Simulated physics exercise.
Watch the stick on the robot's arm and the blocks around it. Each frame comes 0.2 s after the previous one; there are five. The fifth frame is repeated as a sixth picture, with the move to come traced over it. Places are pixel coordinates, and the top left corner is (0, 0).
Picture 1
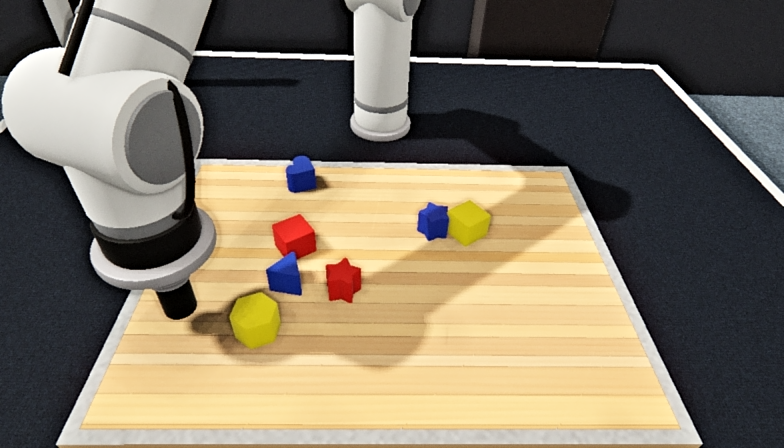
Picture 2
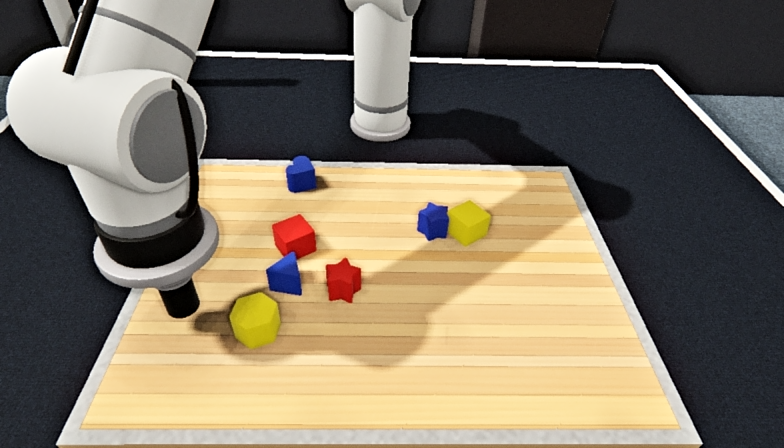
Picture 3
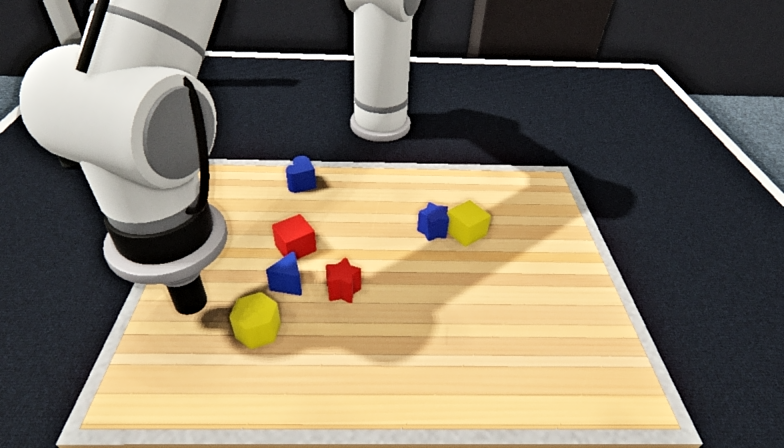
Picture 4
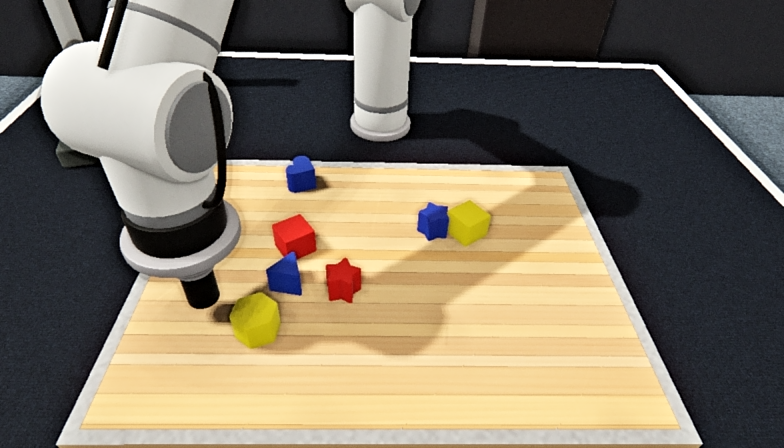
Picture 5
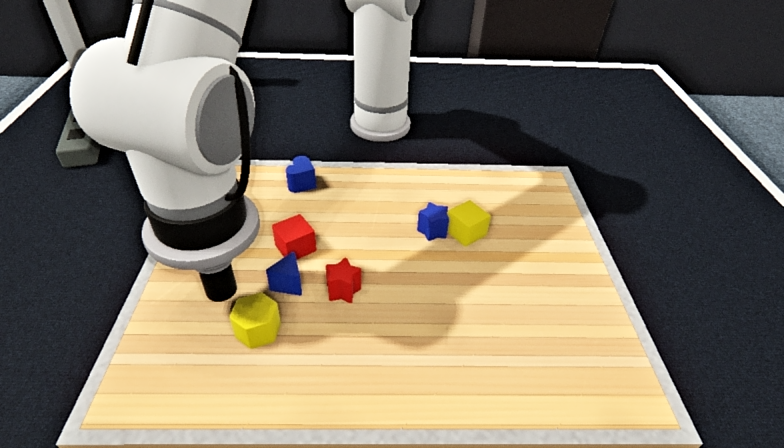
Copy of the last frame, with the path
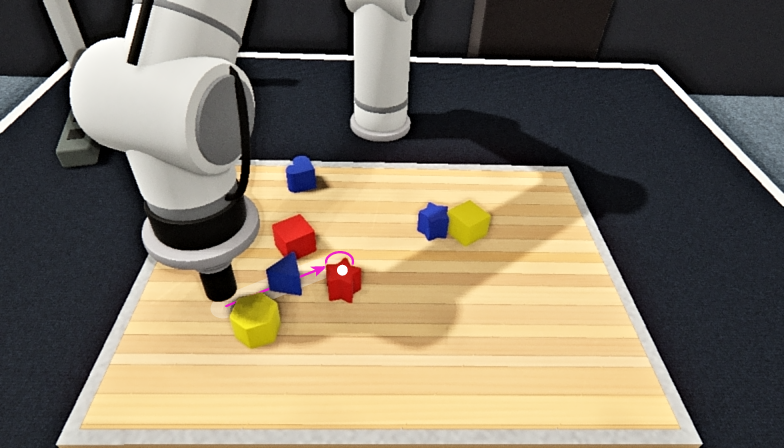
A robot arm with a black stick moves slowly right over a wooden board, its tip nearing a yellow six-sided block, while that block and the red, blue and other yellow blocks stay still.
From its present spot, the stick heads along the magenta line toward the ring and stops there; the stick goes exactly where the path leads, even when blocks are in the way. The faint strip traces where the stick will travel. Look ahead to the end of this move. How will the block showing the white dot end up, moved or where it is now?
That block is going to get moved.
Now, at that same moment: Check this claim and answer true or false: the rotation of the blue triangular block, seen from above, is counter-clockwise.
False - the claim does not hold.
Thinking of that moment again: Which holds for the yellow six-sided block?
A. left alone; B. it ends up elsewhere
Letter A.
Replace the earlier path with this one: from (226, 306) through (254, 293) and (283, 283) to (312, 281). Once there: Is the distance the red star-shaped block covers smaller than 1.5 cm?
No - that is not the case.
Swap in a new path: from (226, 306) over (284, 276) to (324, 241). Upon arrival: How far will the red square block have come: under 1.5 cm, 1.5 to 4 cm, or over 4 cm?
It ends farther than 4 cm from its spot.
The drawn path runs in a line from (226, 306) to (340, 262); the dot is on the red star-shaped block.
What follows on the original path. One third of the way, stick (264, 274); blue triangular block (298, 262).
Two thirds of the way, stick (302, 260); blue triangular block (332, 254), turned 40° clockwise; red star-shaped block (351, 271), turned 20° clockwise.
At the end, stick (339, 246); yellow six-sided block not moved; blue triangular block (361, 249), turned 115° clockwise; red star-shaped block (352, 271), turned 25° clockwise.
